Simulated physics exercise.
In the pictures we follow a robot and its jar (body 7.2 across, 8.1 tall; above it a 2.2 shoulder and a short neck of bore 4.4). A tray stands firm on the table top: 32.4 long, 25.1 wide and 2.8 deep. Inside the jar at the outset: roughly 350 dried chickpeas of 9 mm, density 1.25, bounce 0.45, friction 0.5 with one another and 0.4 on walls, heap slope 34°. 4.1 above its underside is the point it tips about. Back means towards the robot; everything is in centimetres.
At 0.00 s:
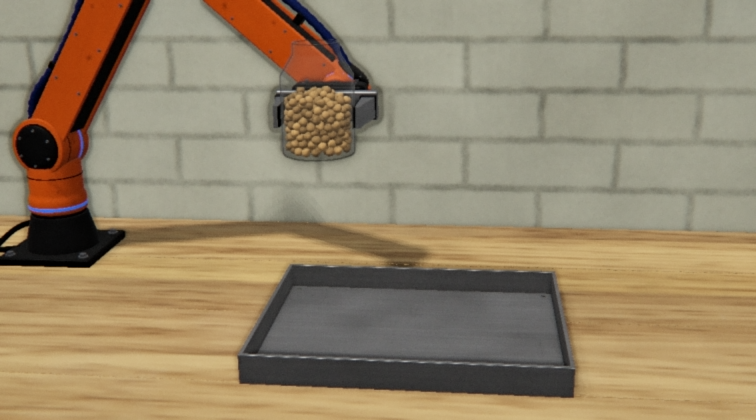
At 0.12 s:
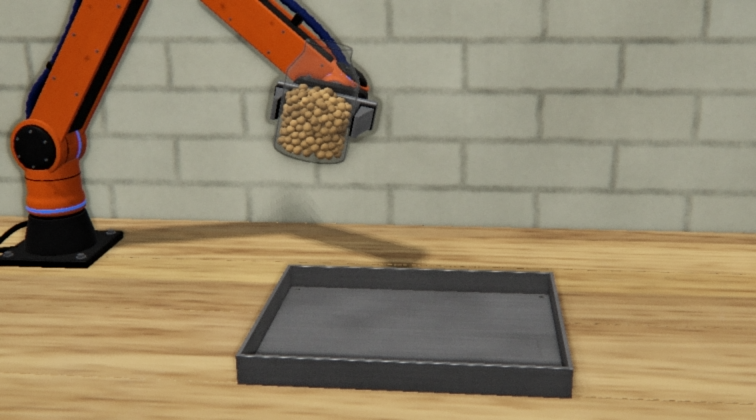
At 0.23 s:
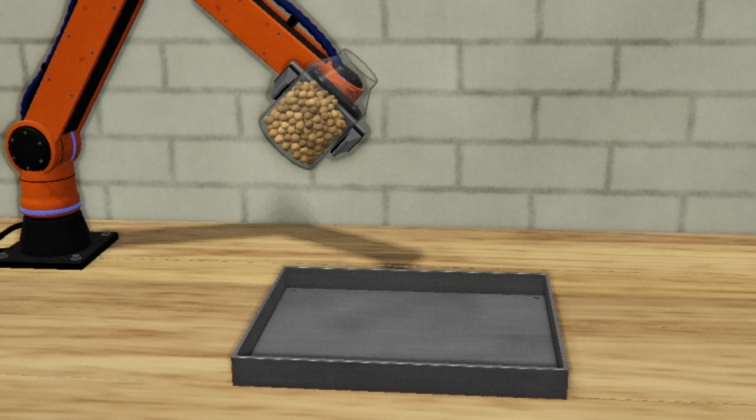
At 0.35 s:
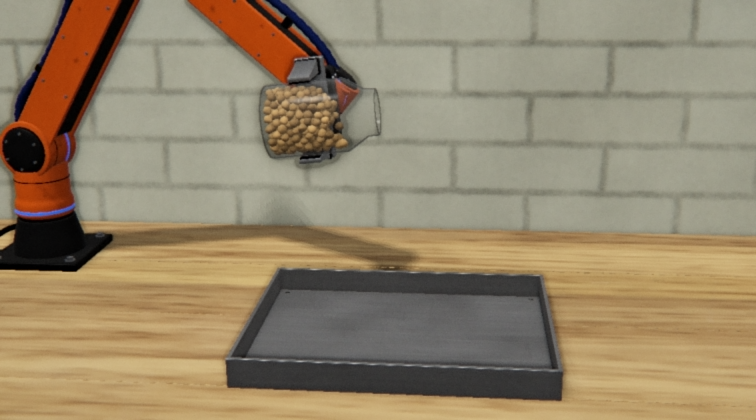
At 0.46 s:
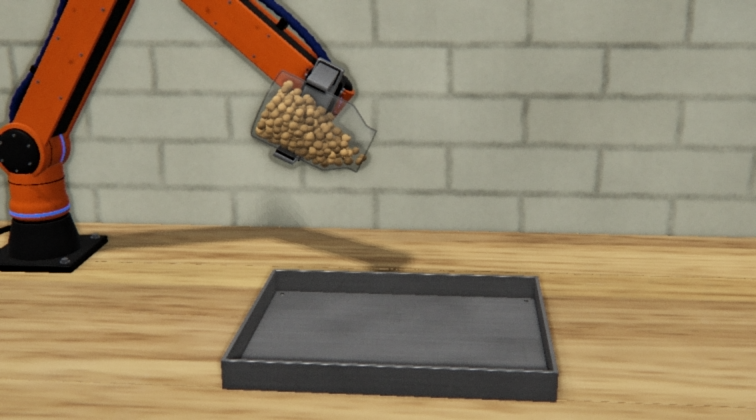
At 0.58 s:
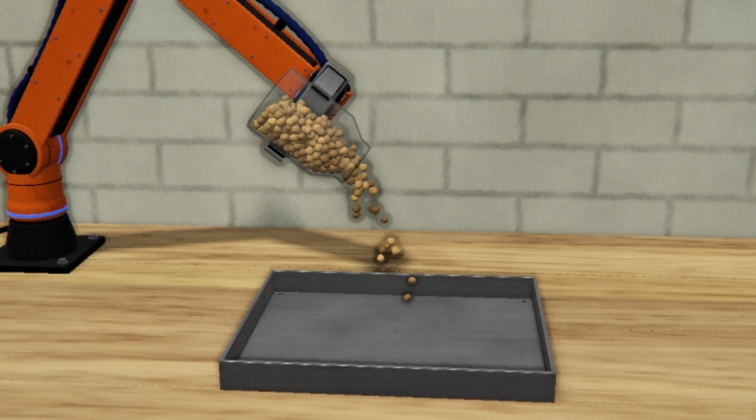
Orange robot arm tilting a clear jar of dried chickpeas rightward past horizontal, the first few tumbling out above a grey tray.
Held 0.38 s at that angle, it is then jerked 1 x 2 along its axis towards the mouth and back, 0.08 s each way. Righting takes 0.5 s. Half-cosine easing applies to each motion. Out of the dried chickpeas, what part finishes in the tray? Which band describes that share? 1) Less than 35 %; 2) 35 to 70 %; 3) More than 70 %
(2) 35 to 70 %.
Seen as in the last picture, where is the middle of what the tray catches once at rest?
Middle: Close to (445, 333).
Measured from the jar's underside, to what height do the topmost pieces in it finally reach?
Roughly 5.5 cm up.
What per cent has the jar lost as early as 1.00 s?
25 % so far.
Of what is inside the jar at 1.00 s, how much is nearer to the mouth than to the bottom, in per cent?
Around 65 percent.
By 1.00 s, tipped 128°, highest piece 26 above the table; 266 in the jar, 80 in the tray, 2 in flight or on a rim.
By 1.41 s, tipped 47°, highest piece 29 above the table; 186 in the jar, 151 in the tray, 11 in flight or on a rim.
By 1.82 s, upright, highest piece 26 above the table; 184 in the jar, 163 in the tray, 1 on the table or floor.
By 2.52 s, upright, highest piece 26 above the table; 184 in the jar, 163 in the tray, 1 on the table or floor.
Final count, 184 in the jar, 163 in the tray, 1 on the table or floor. That is 47 % in the tray.
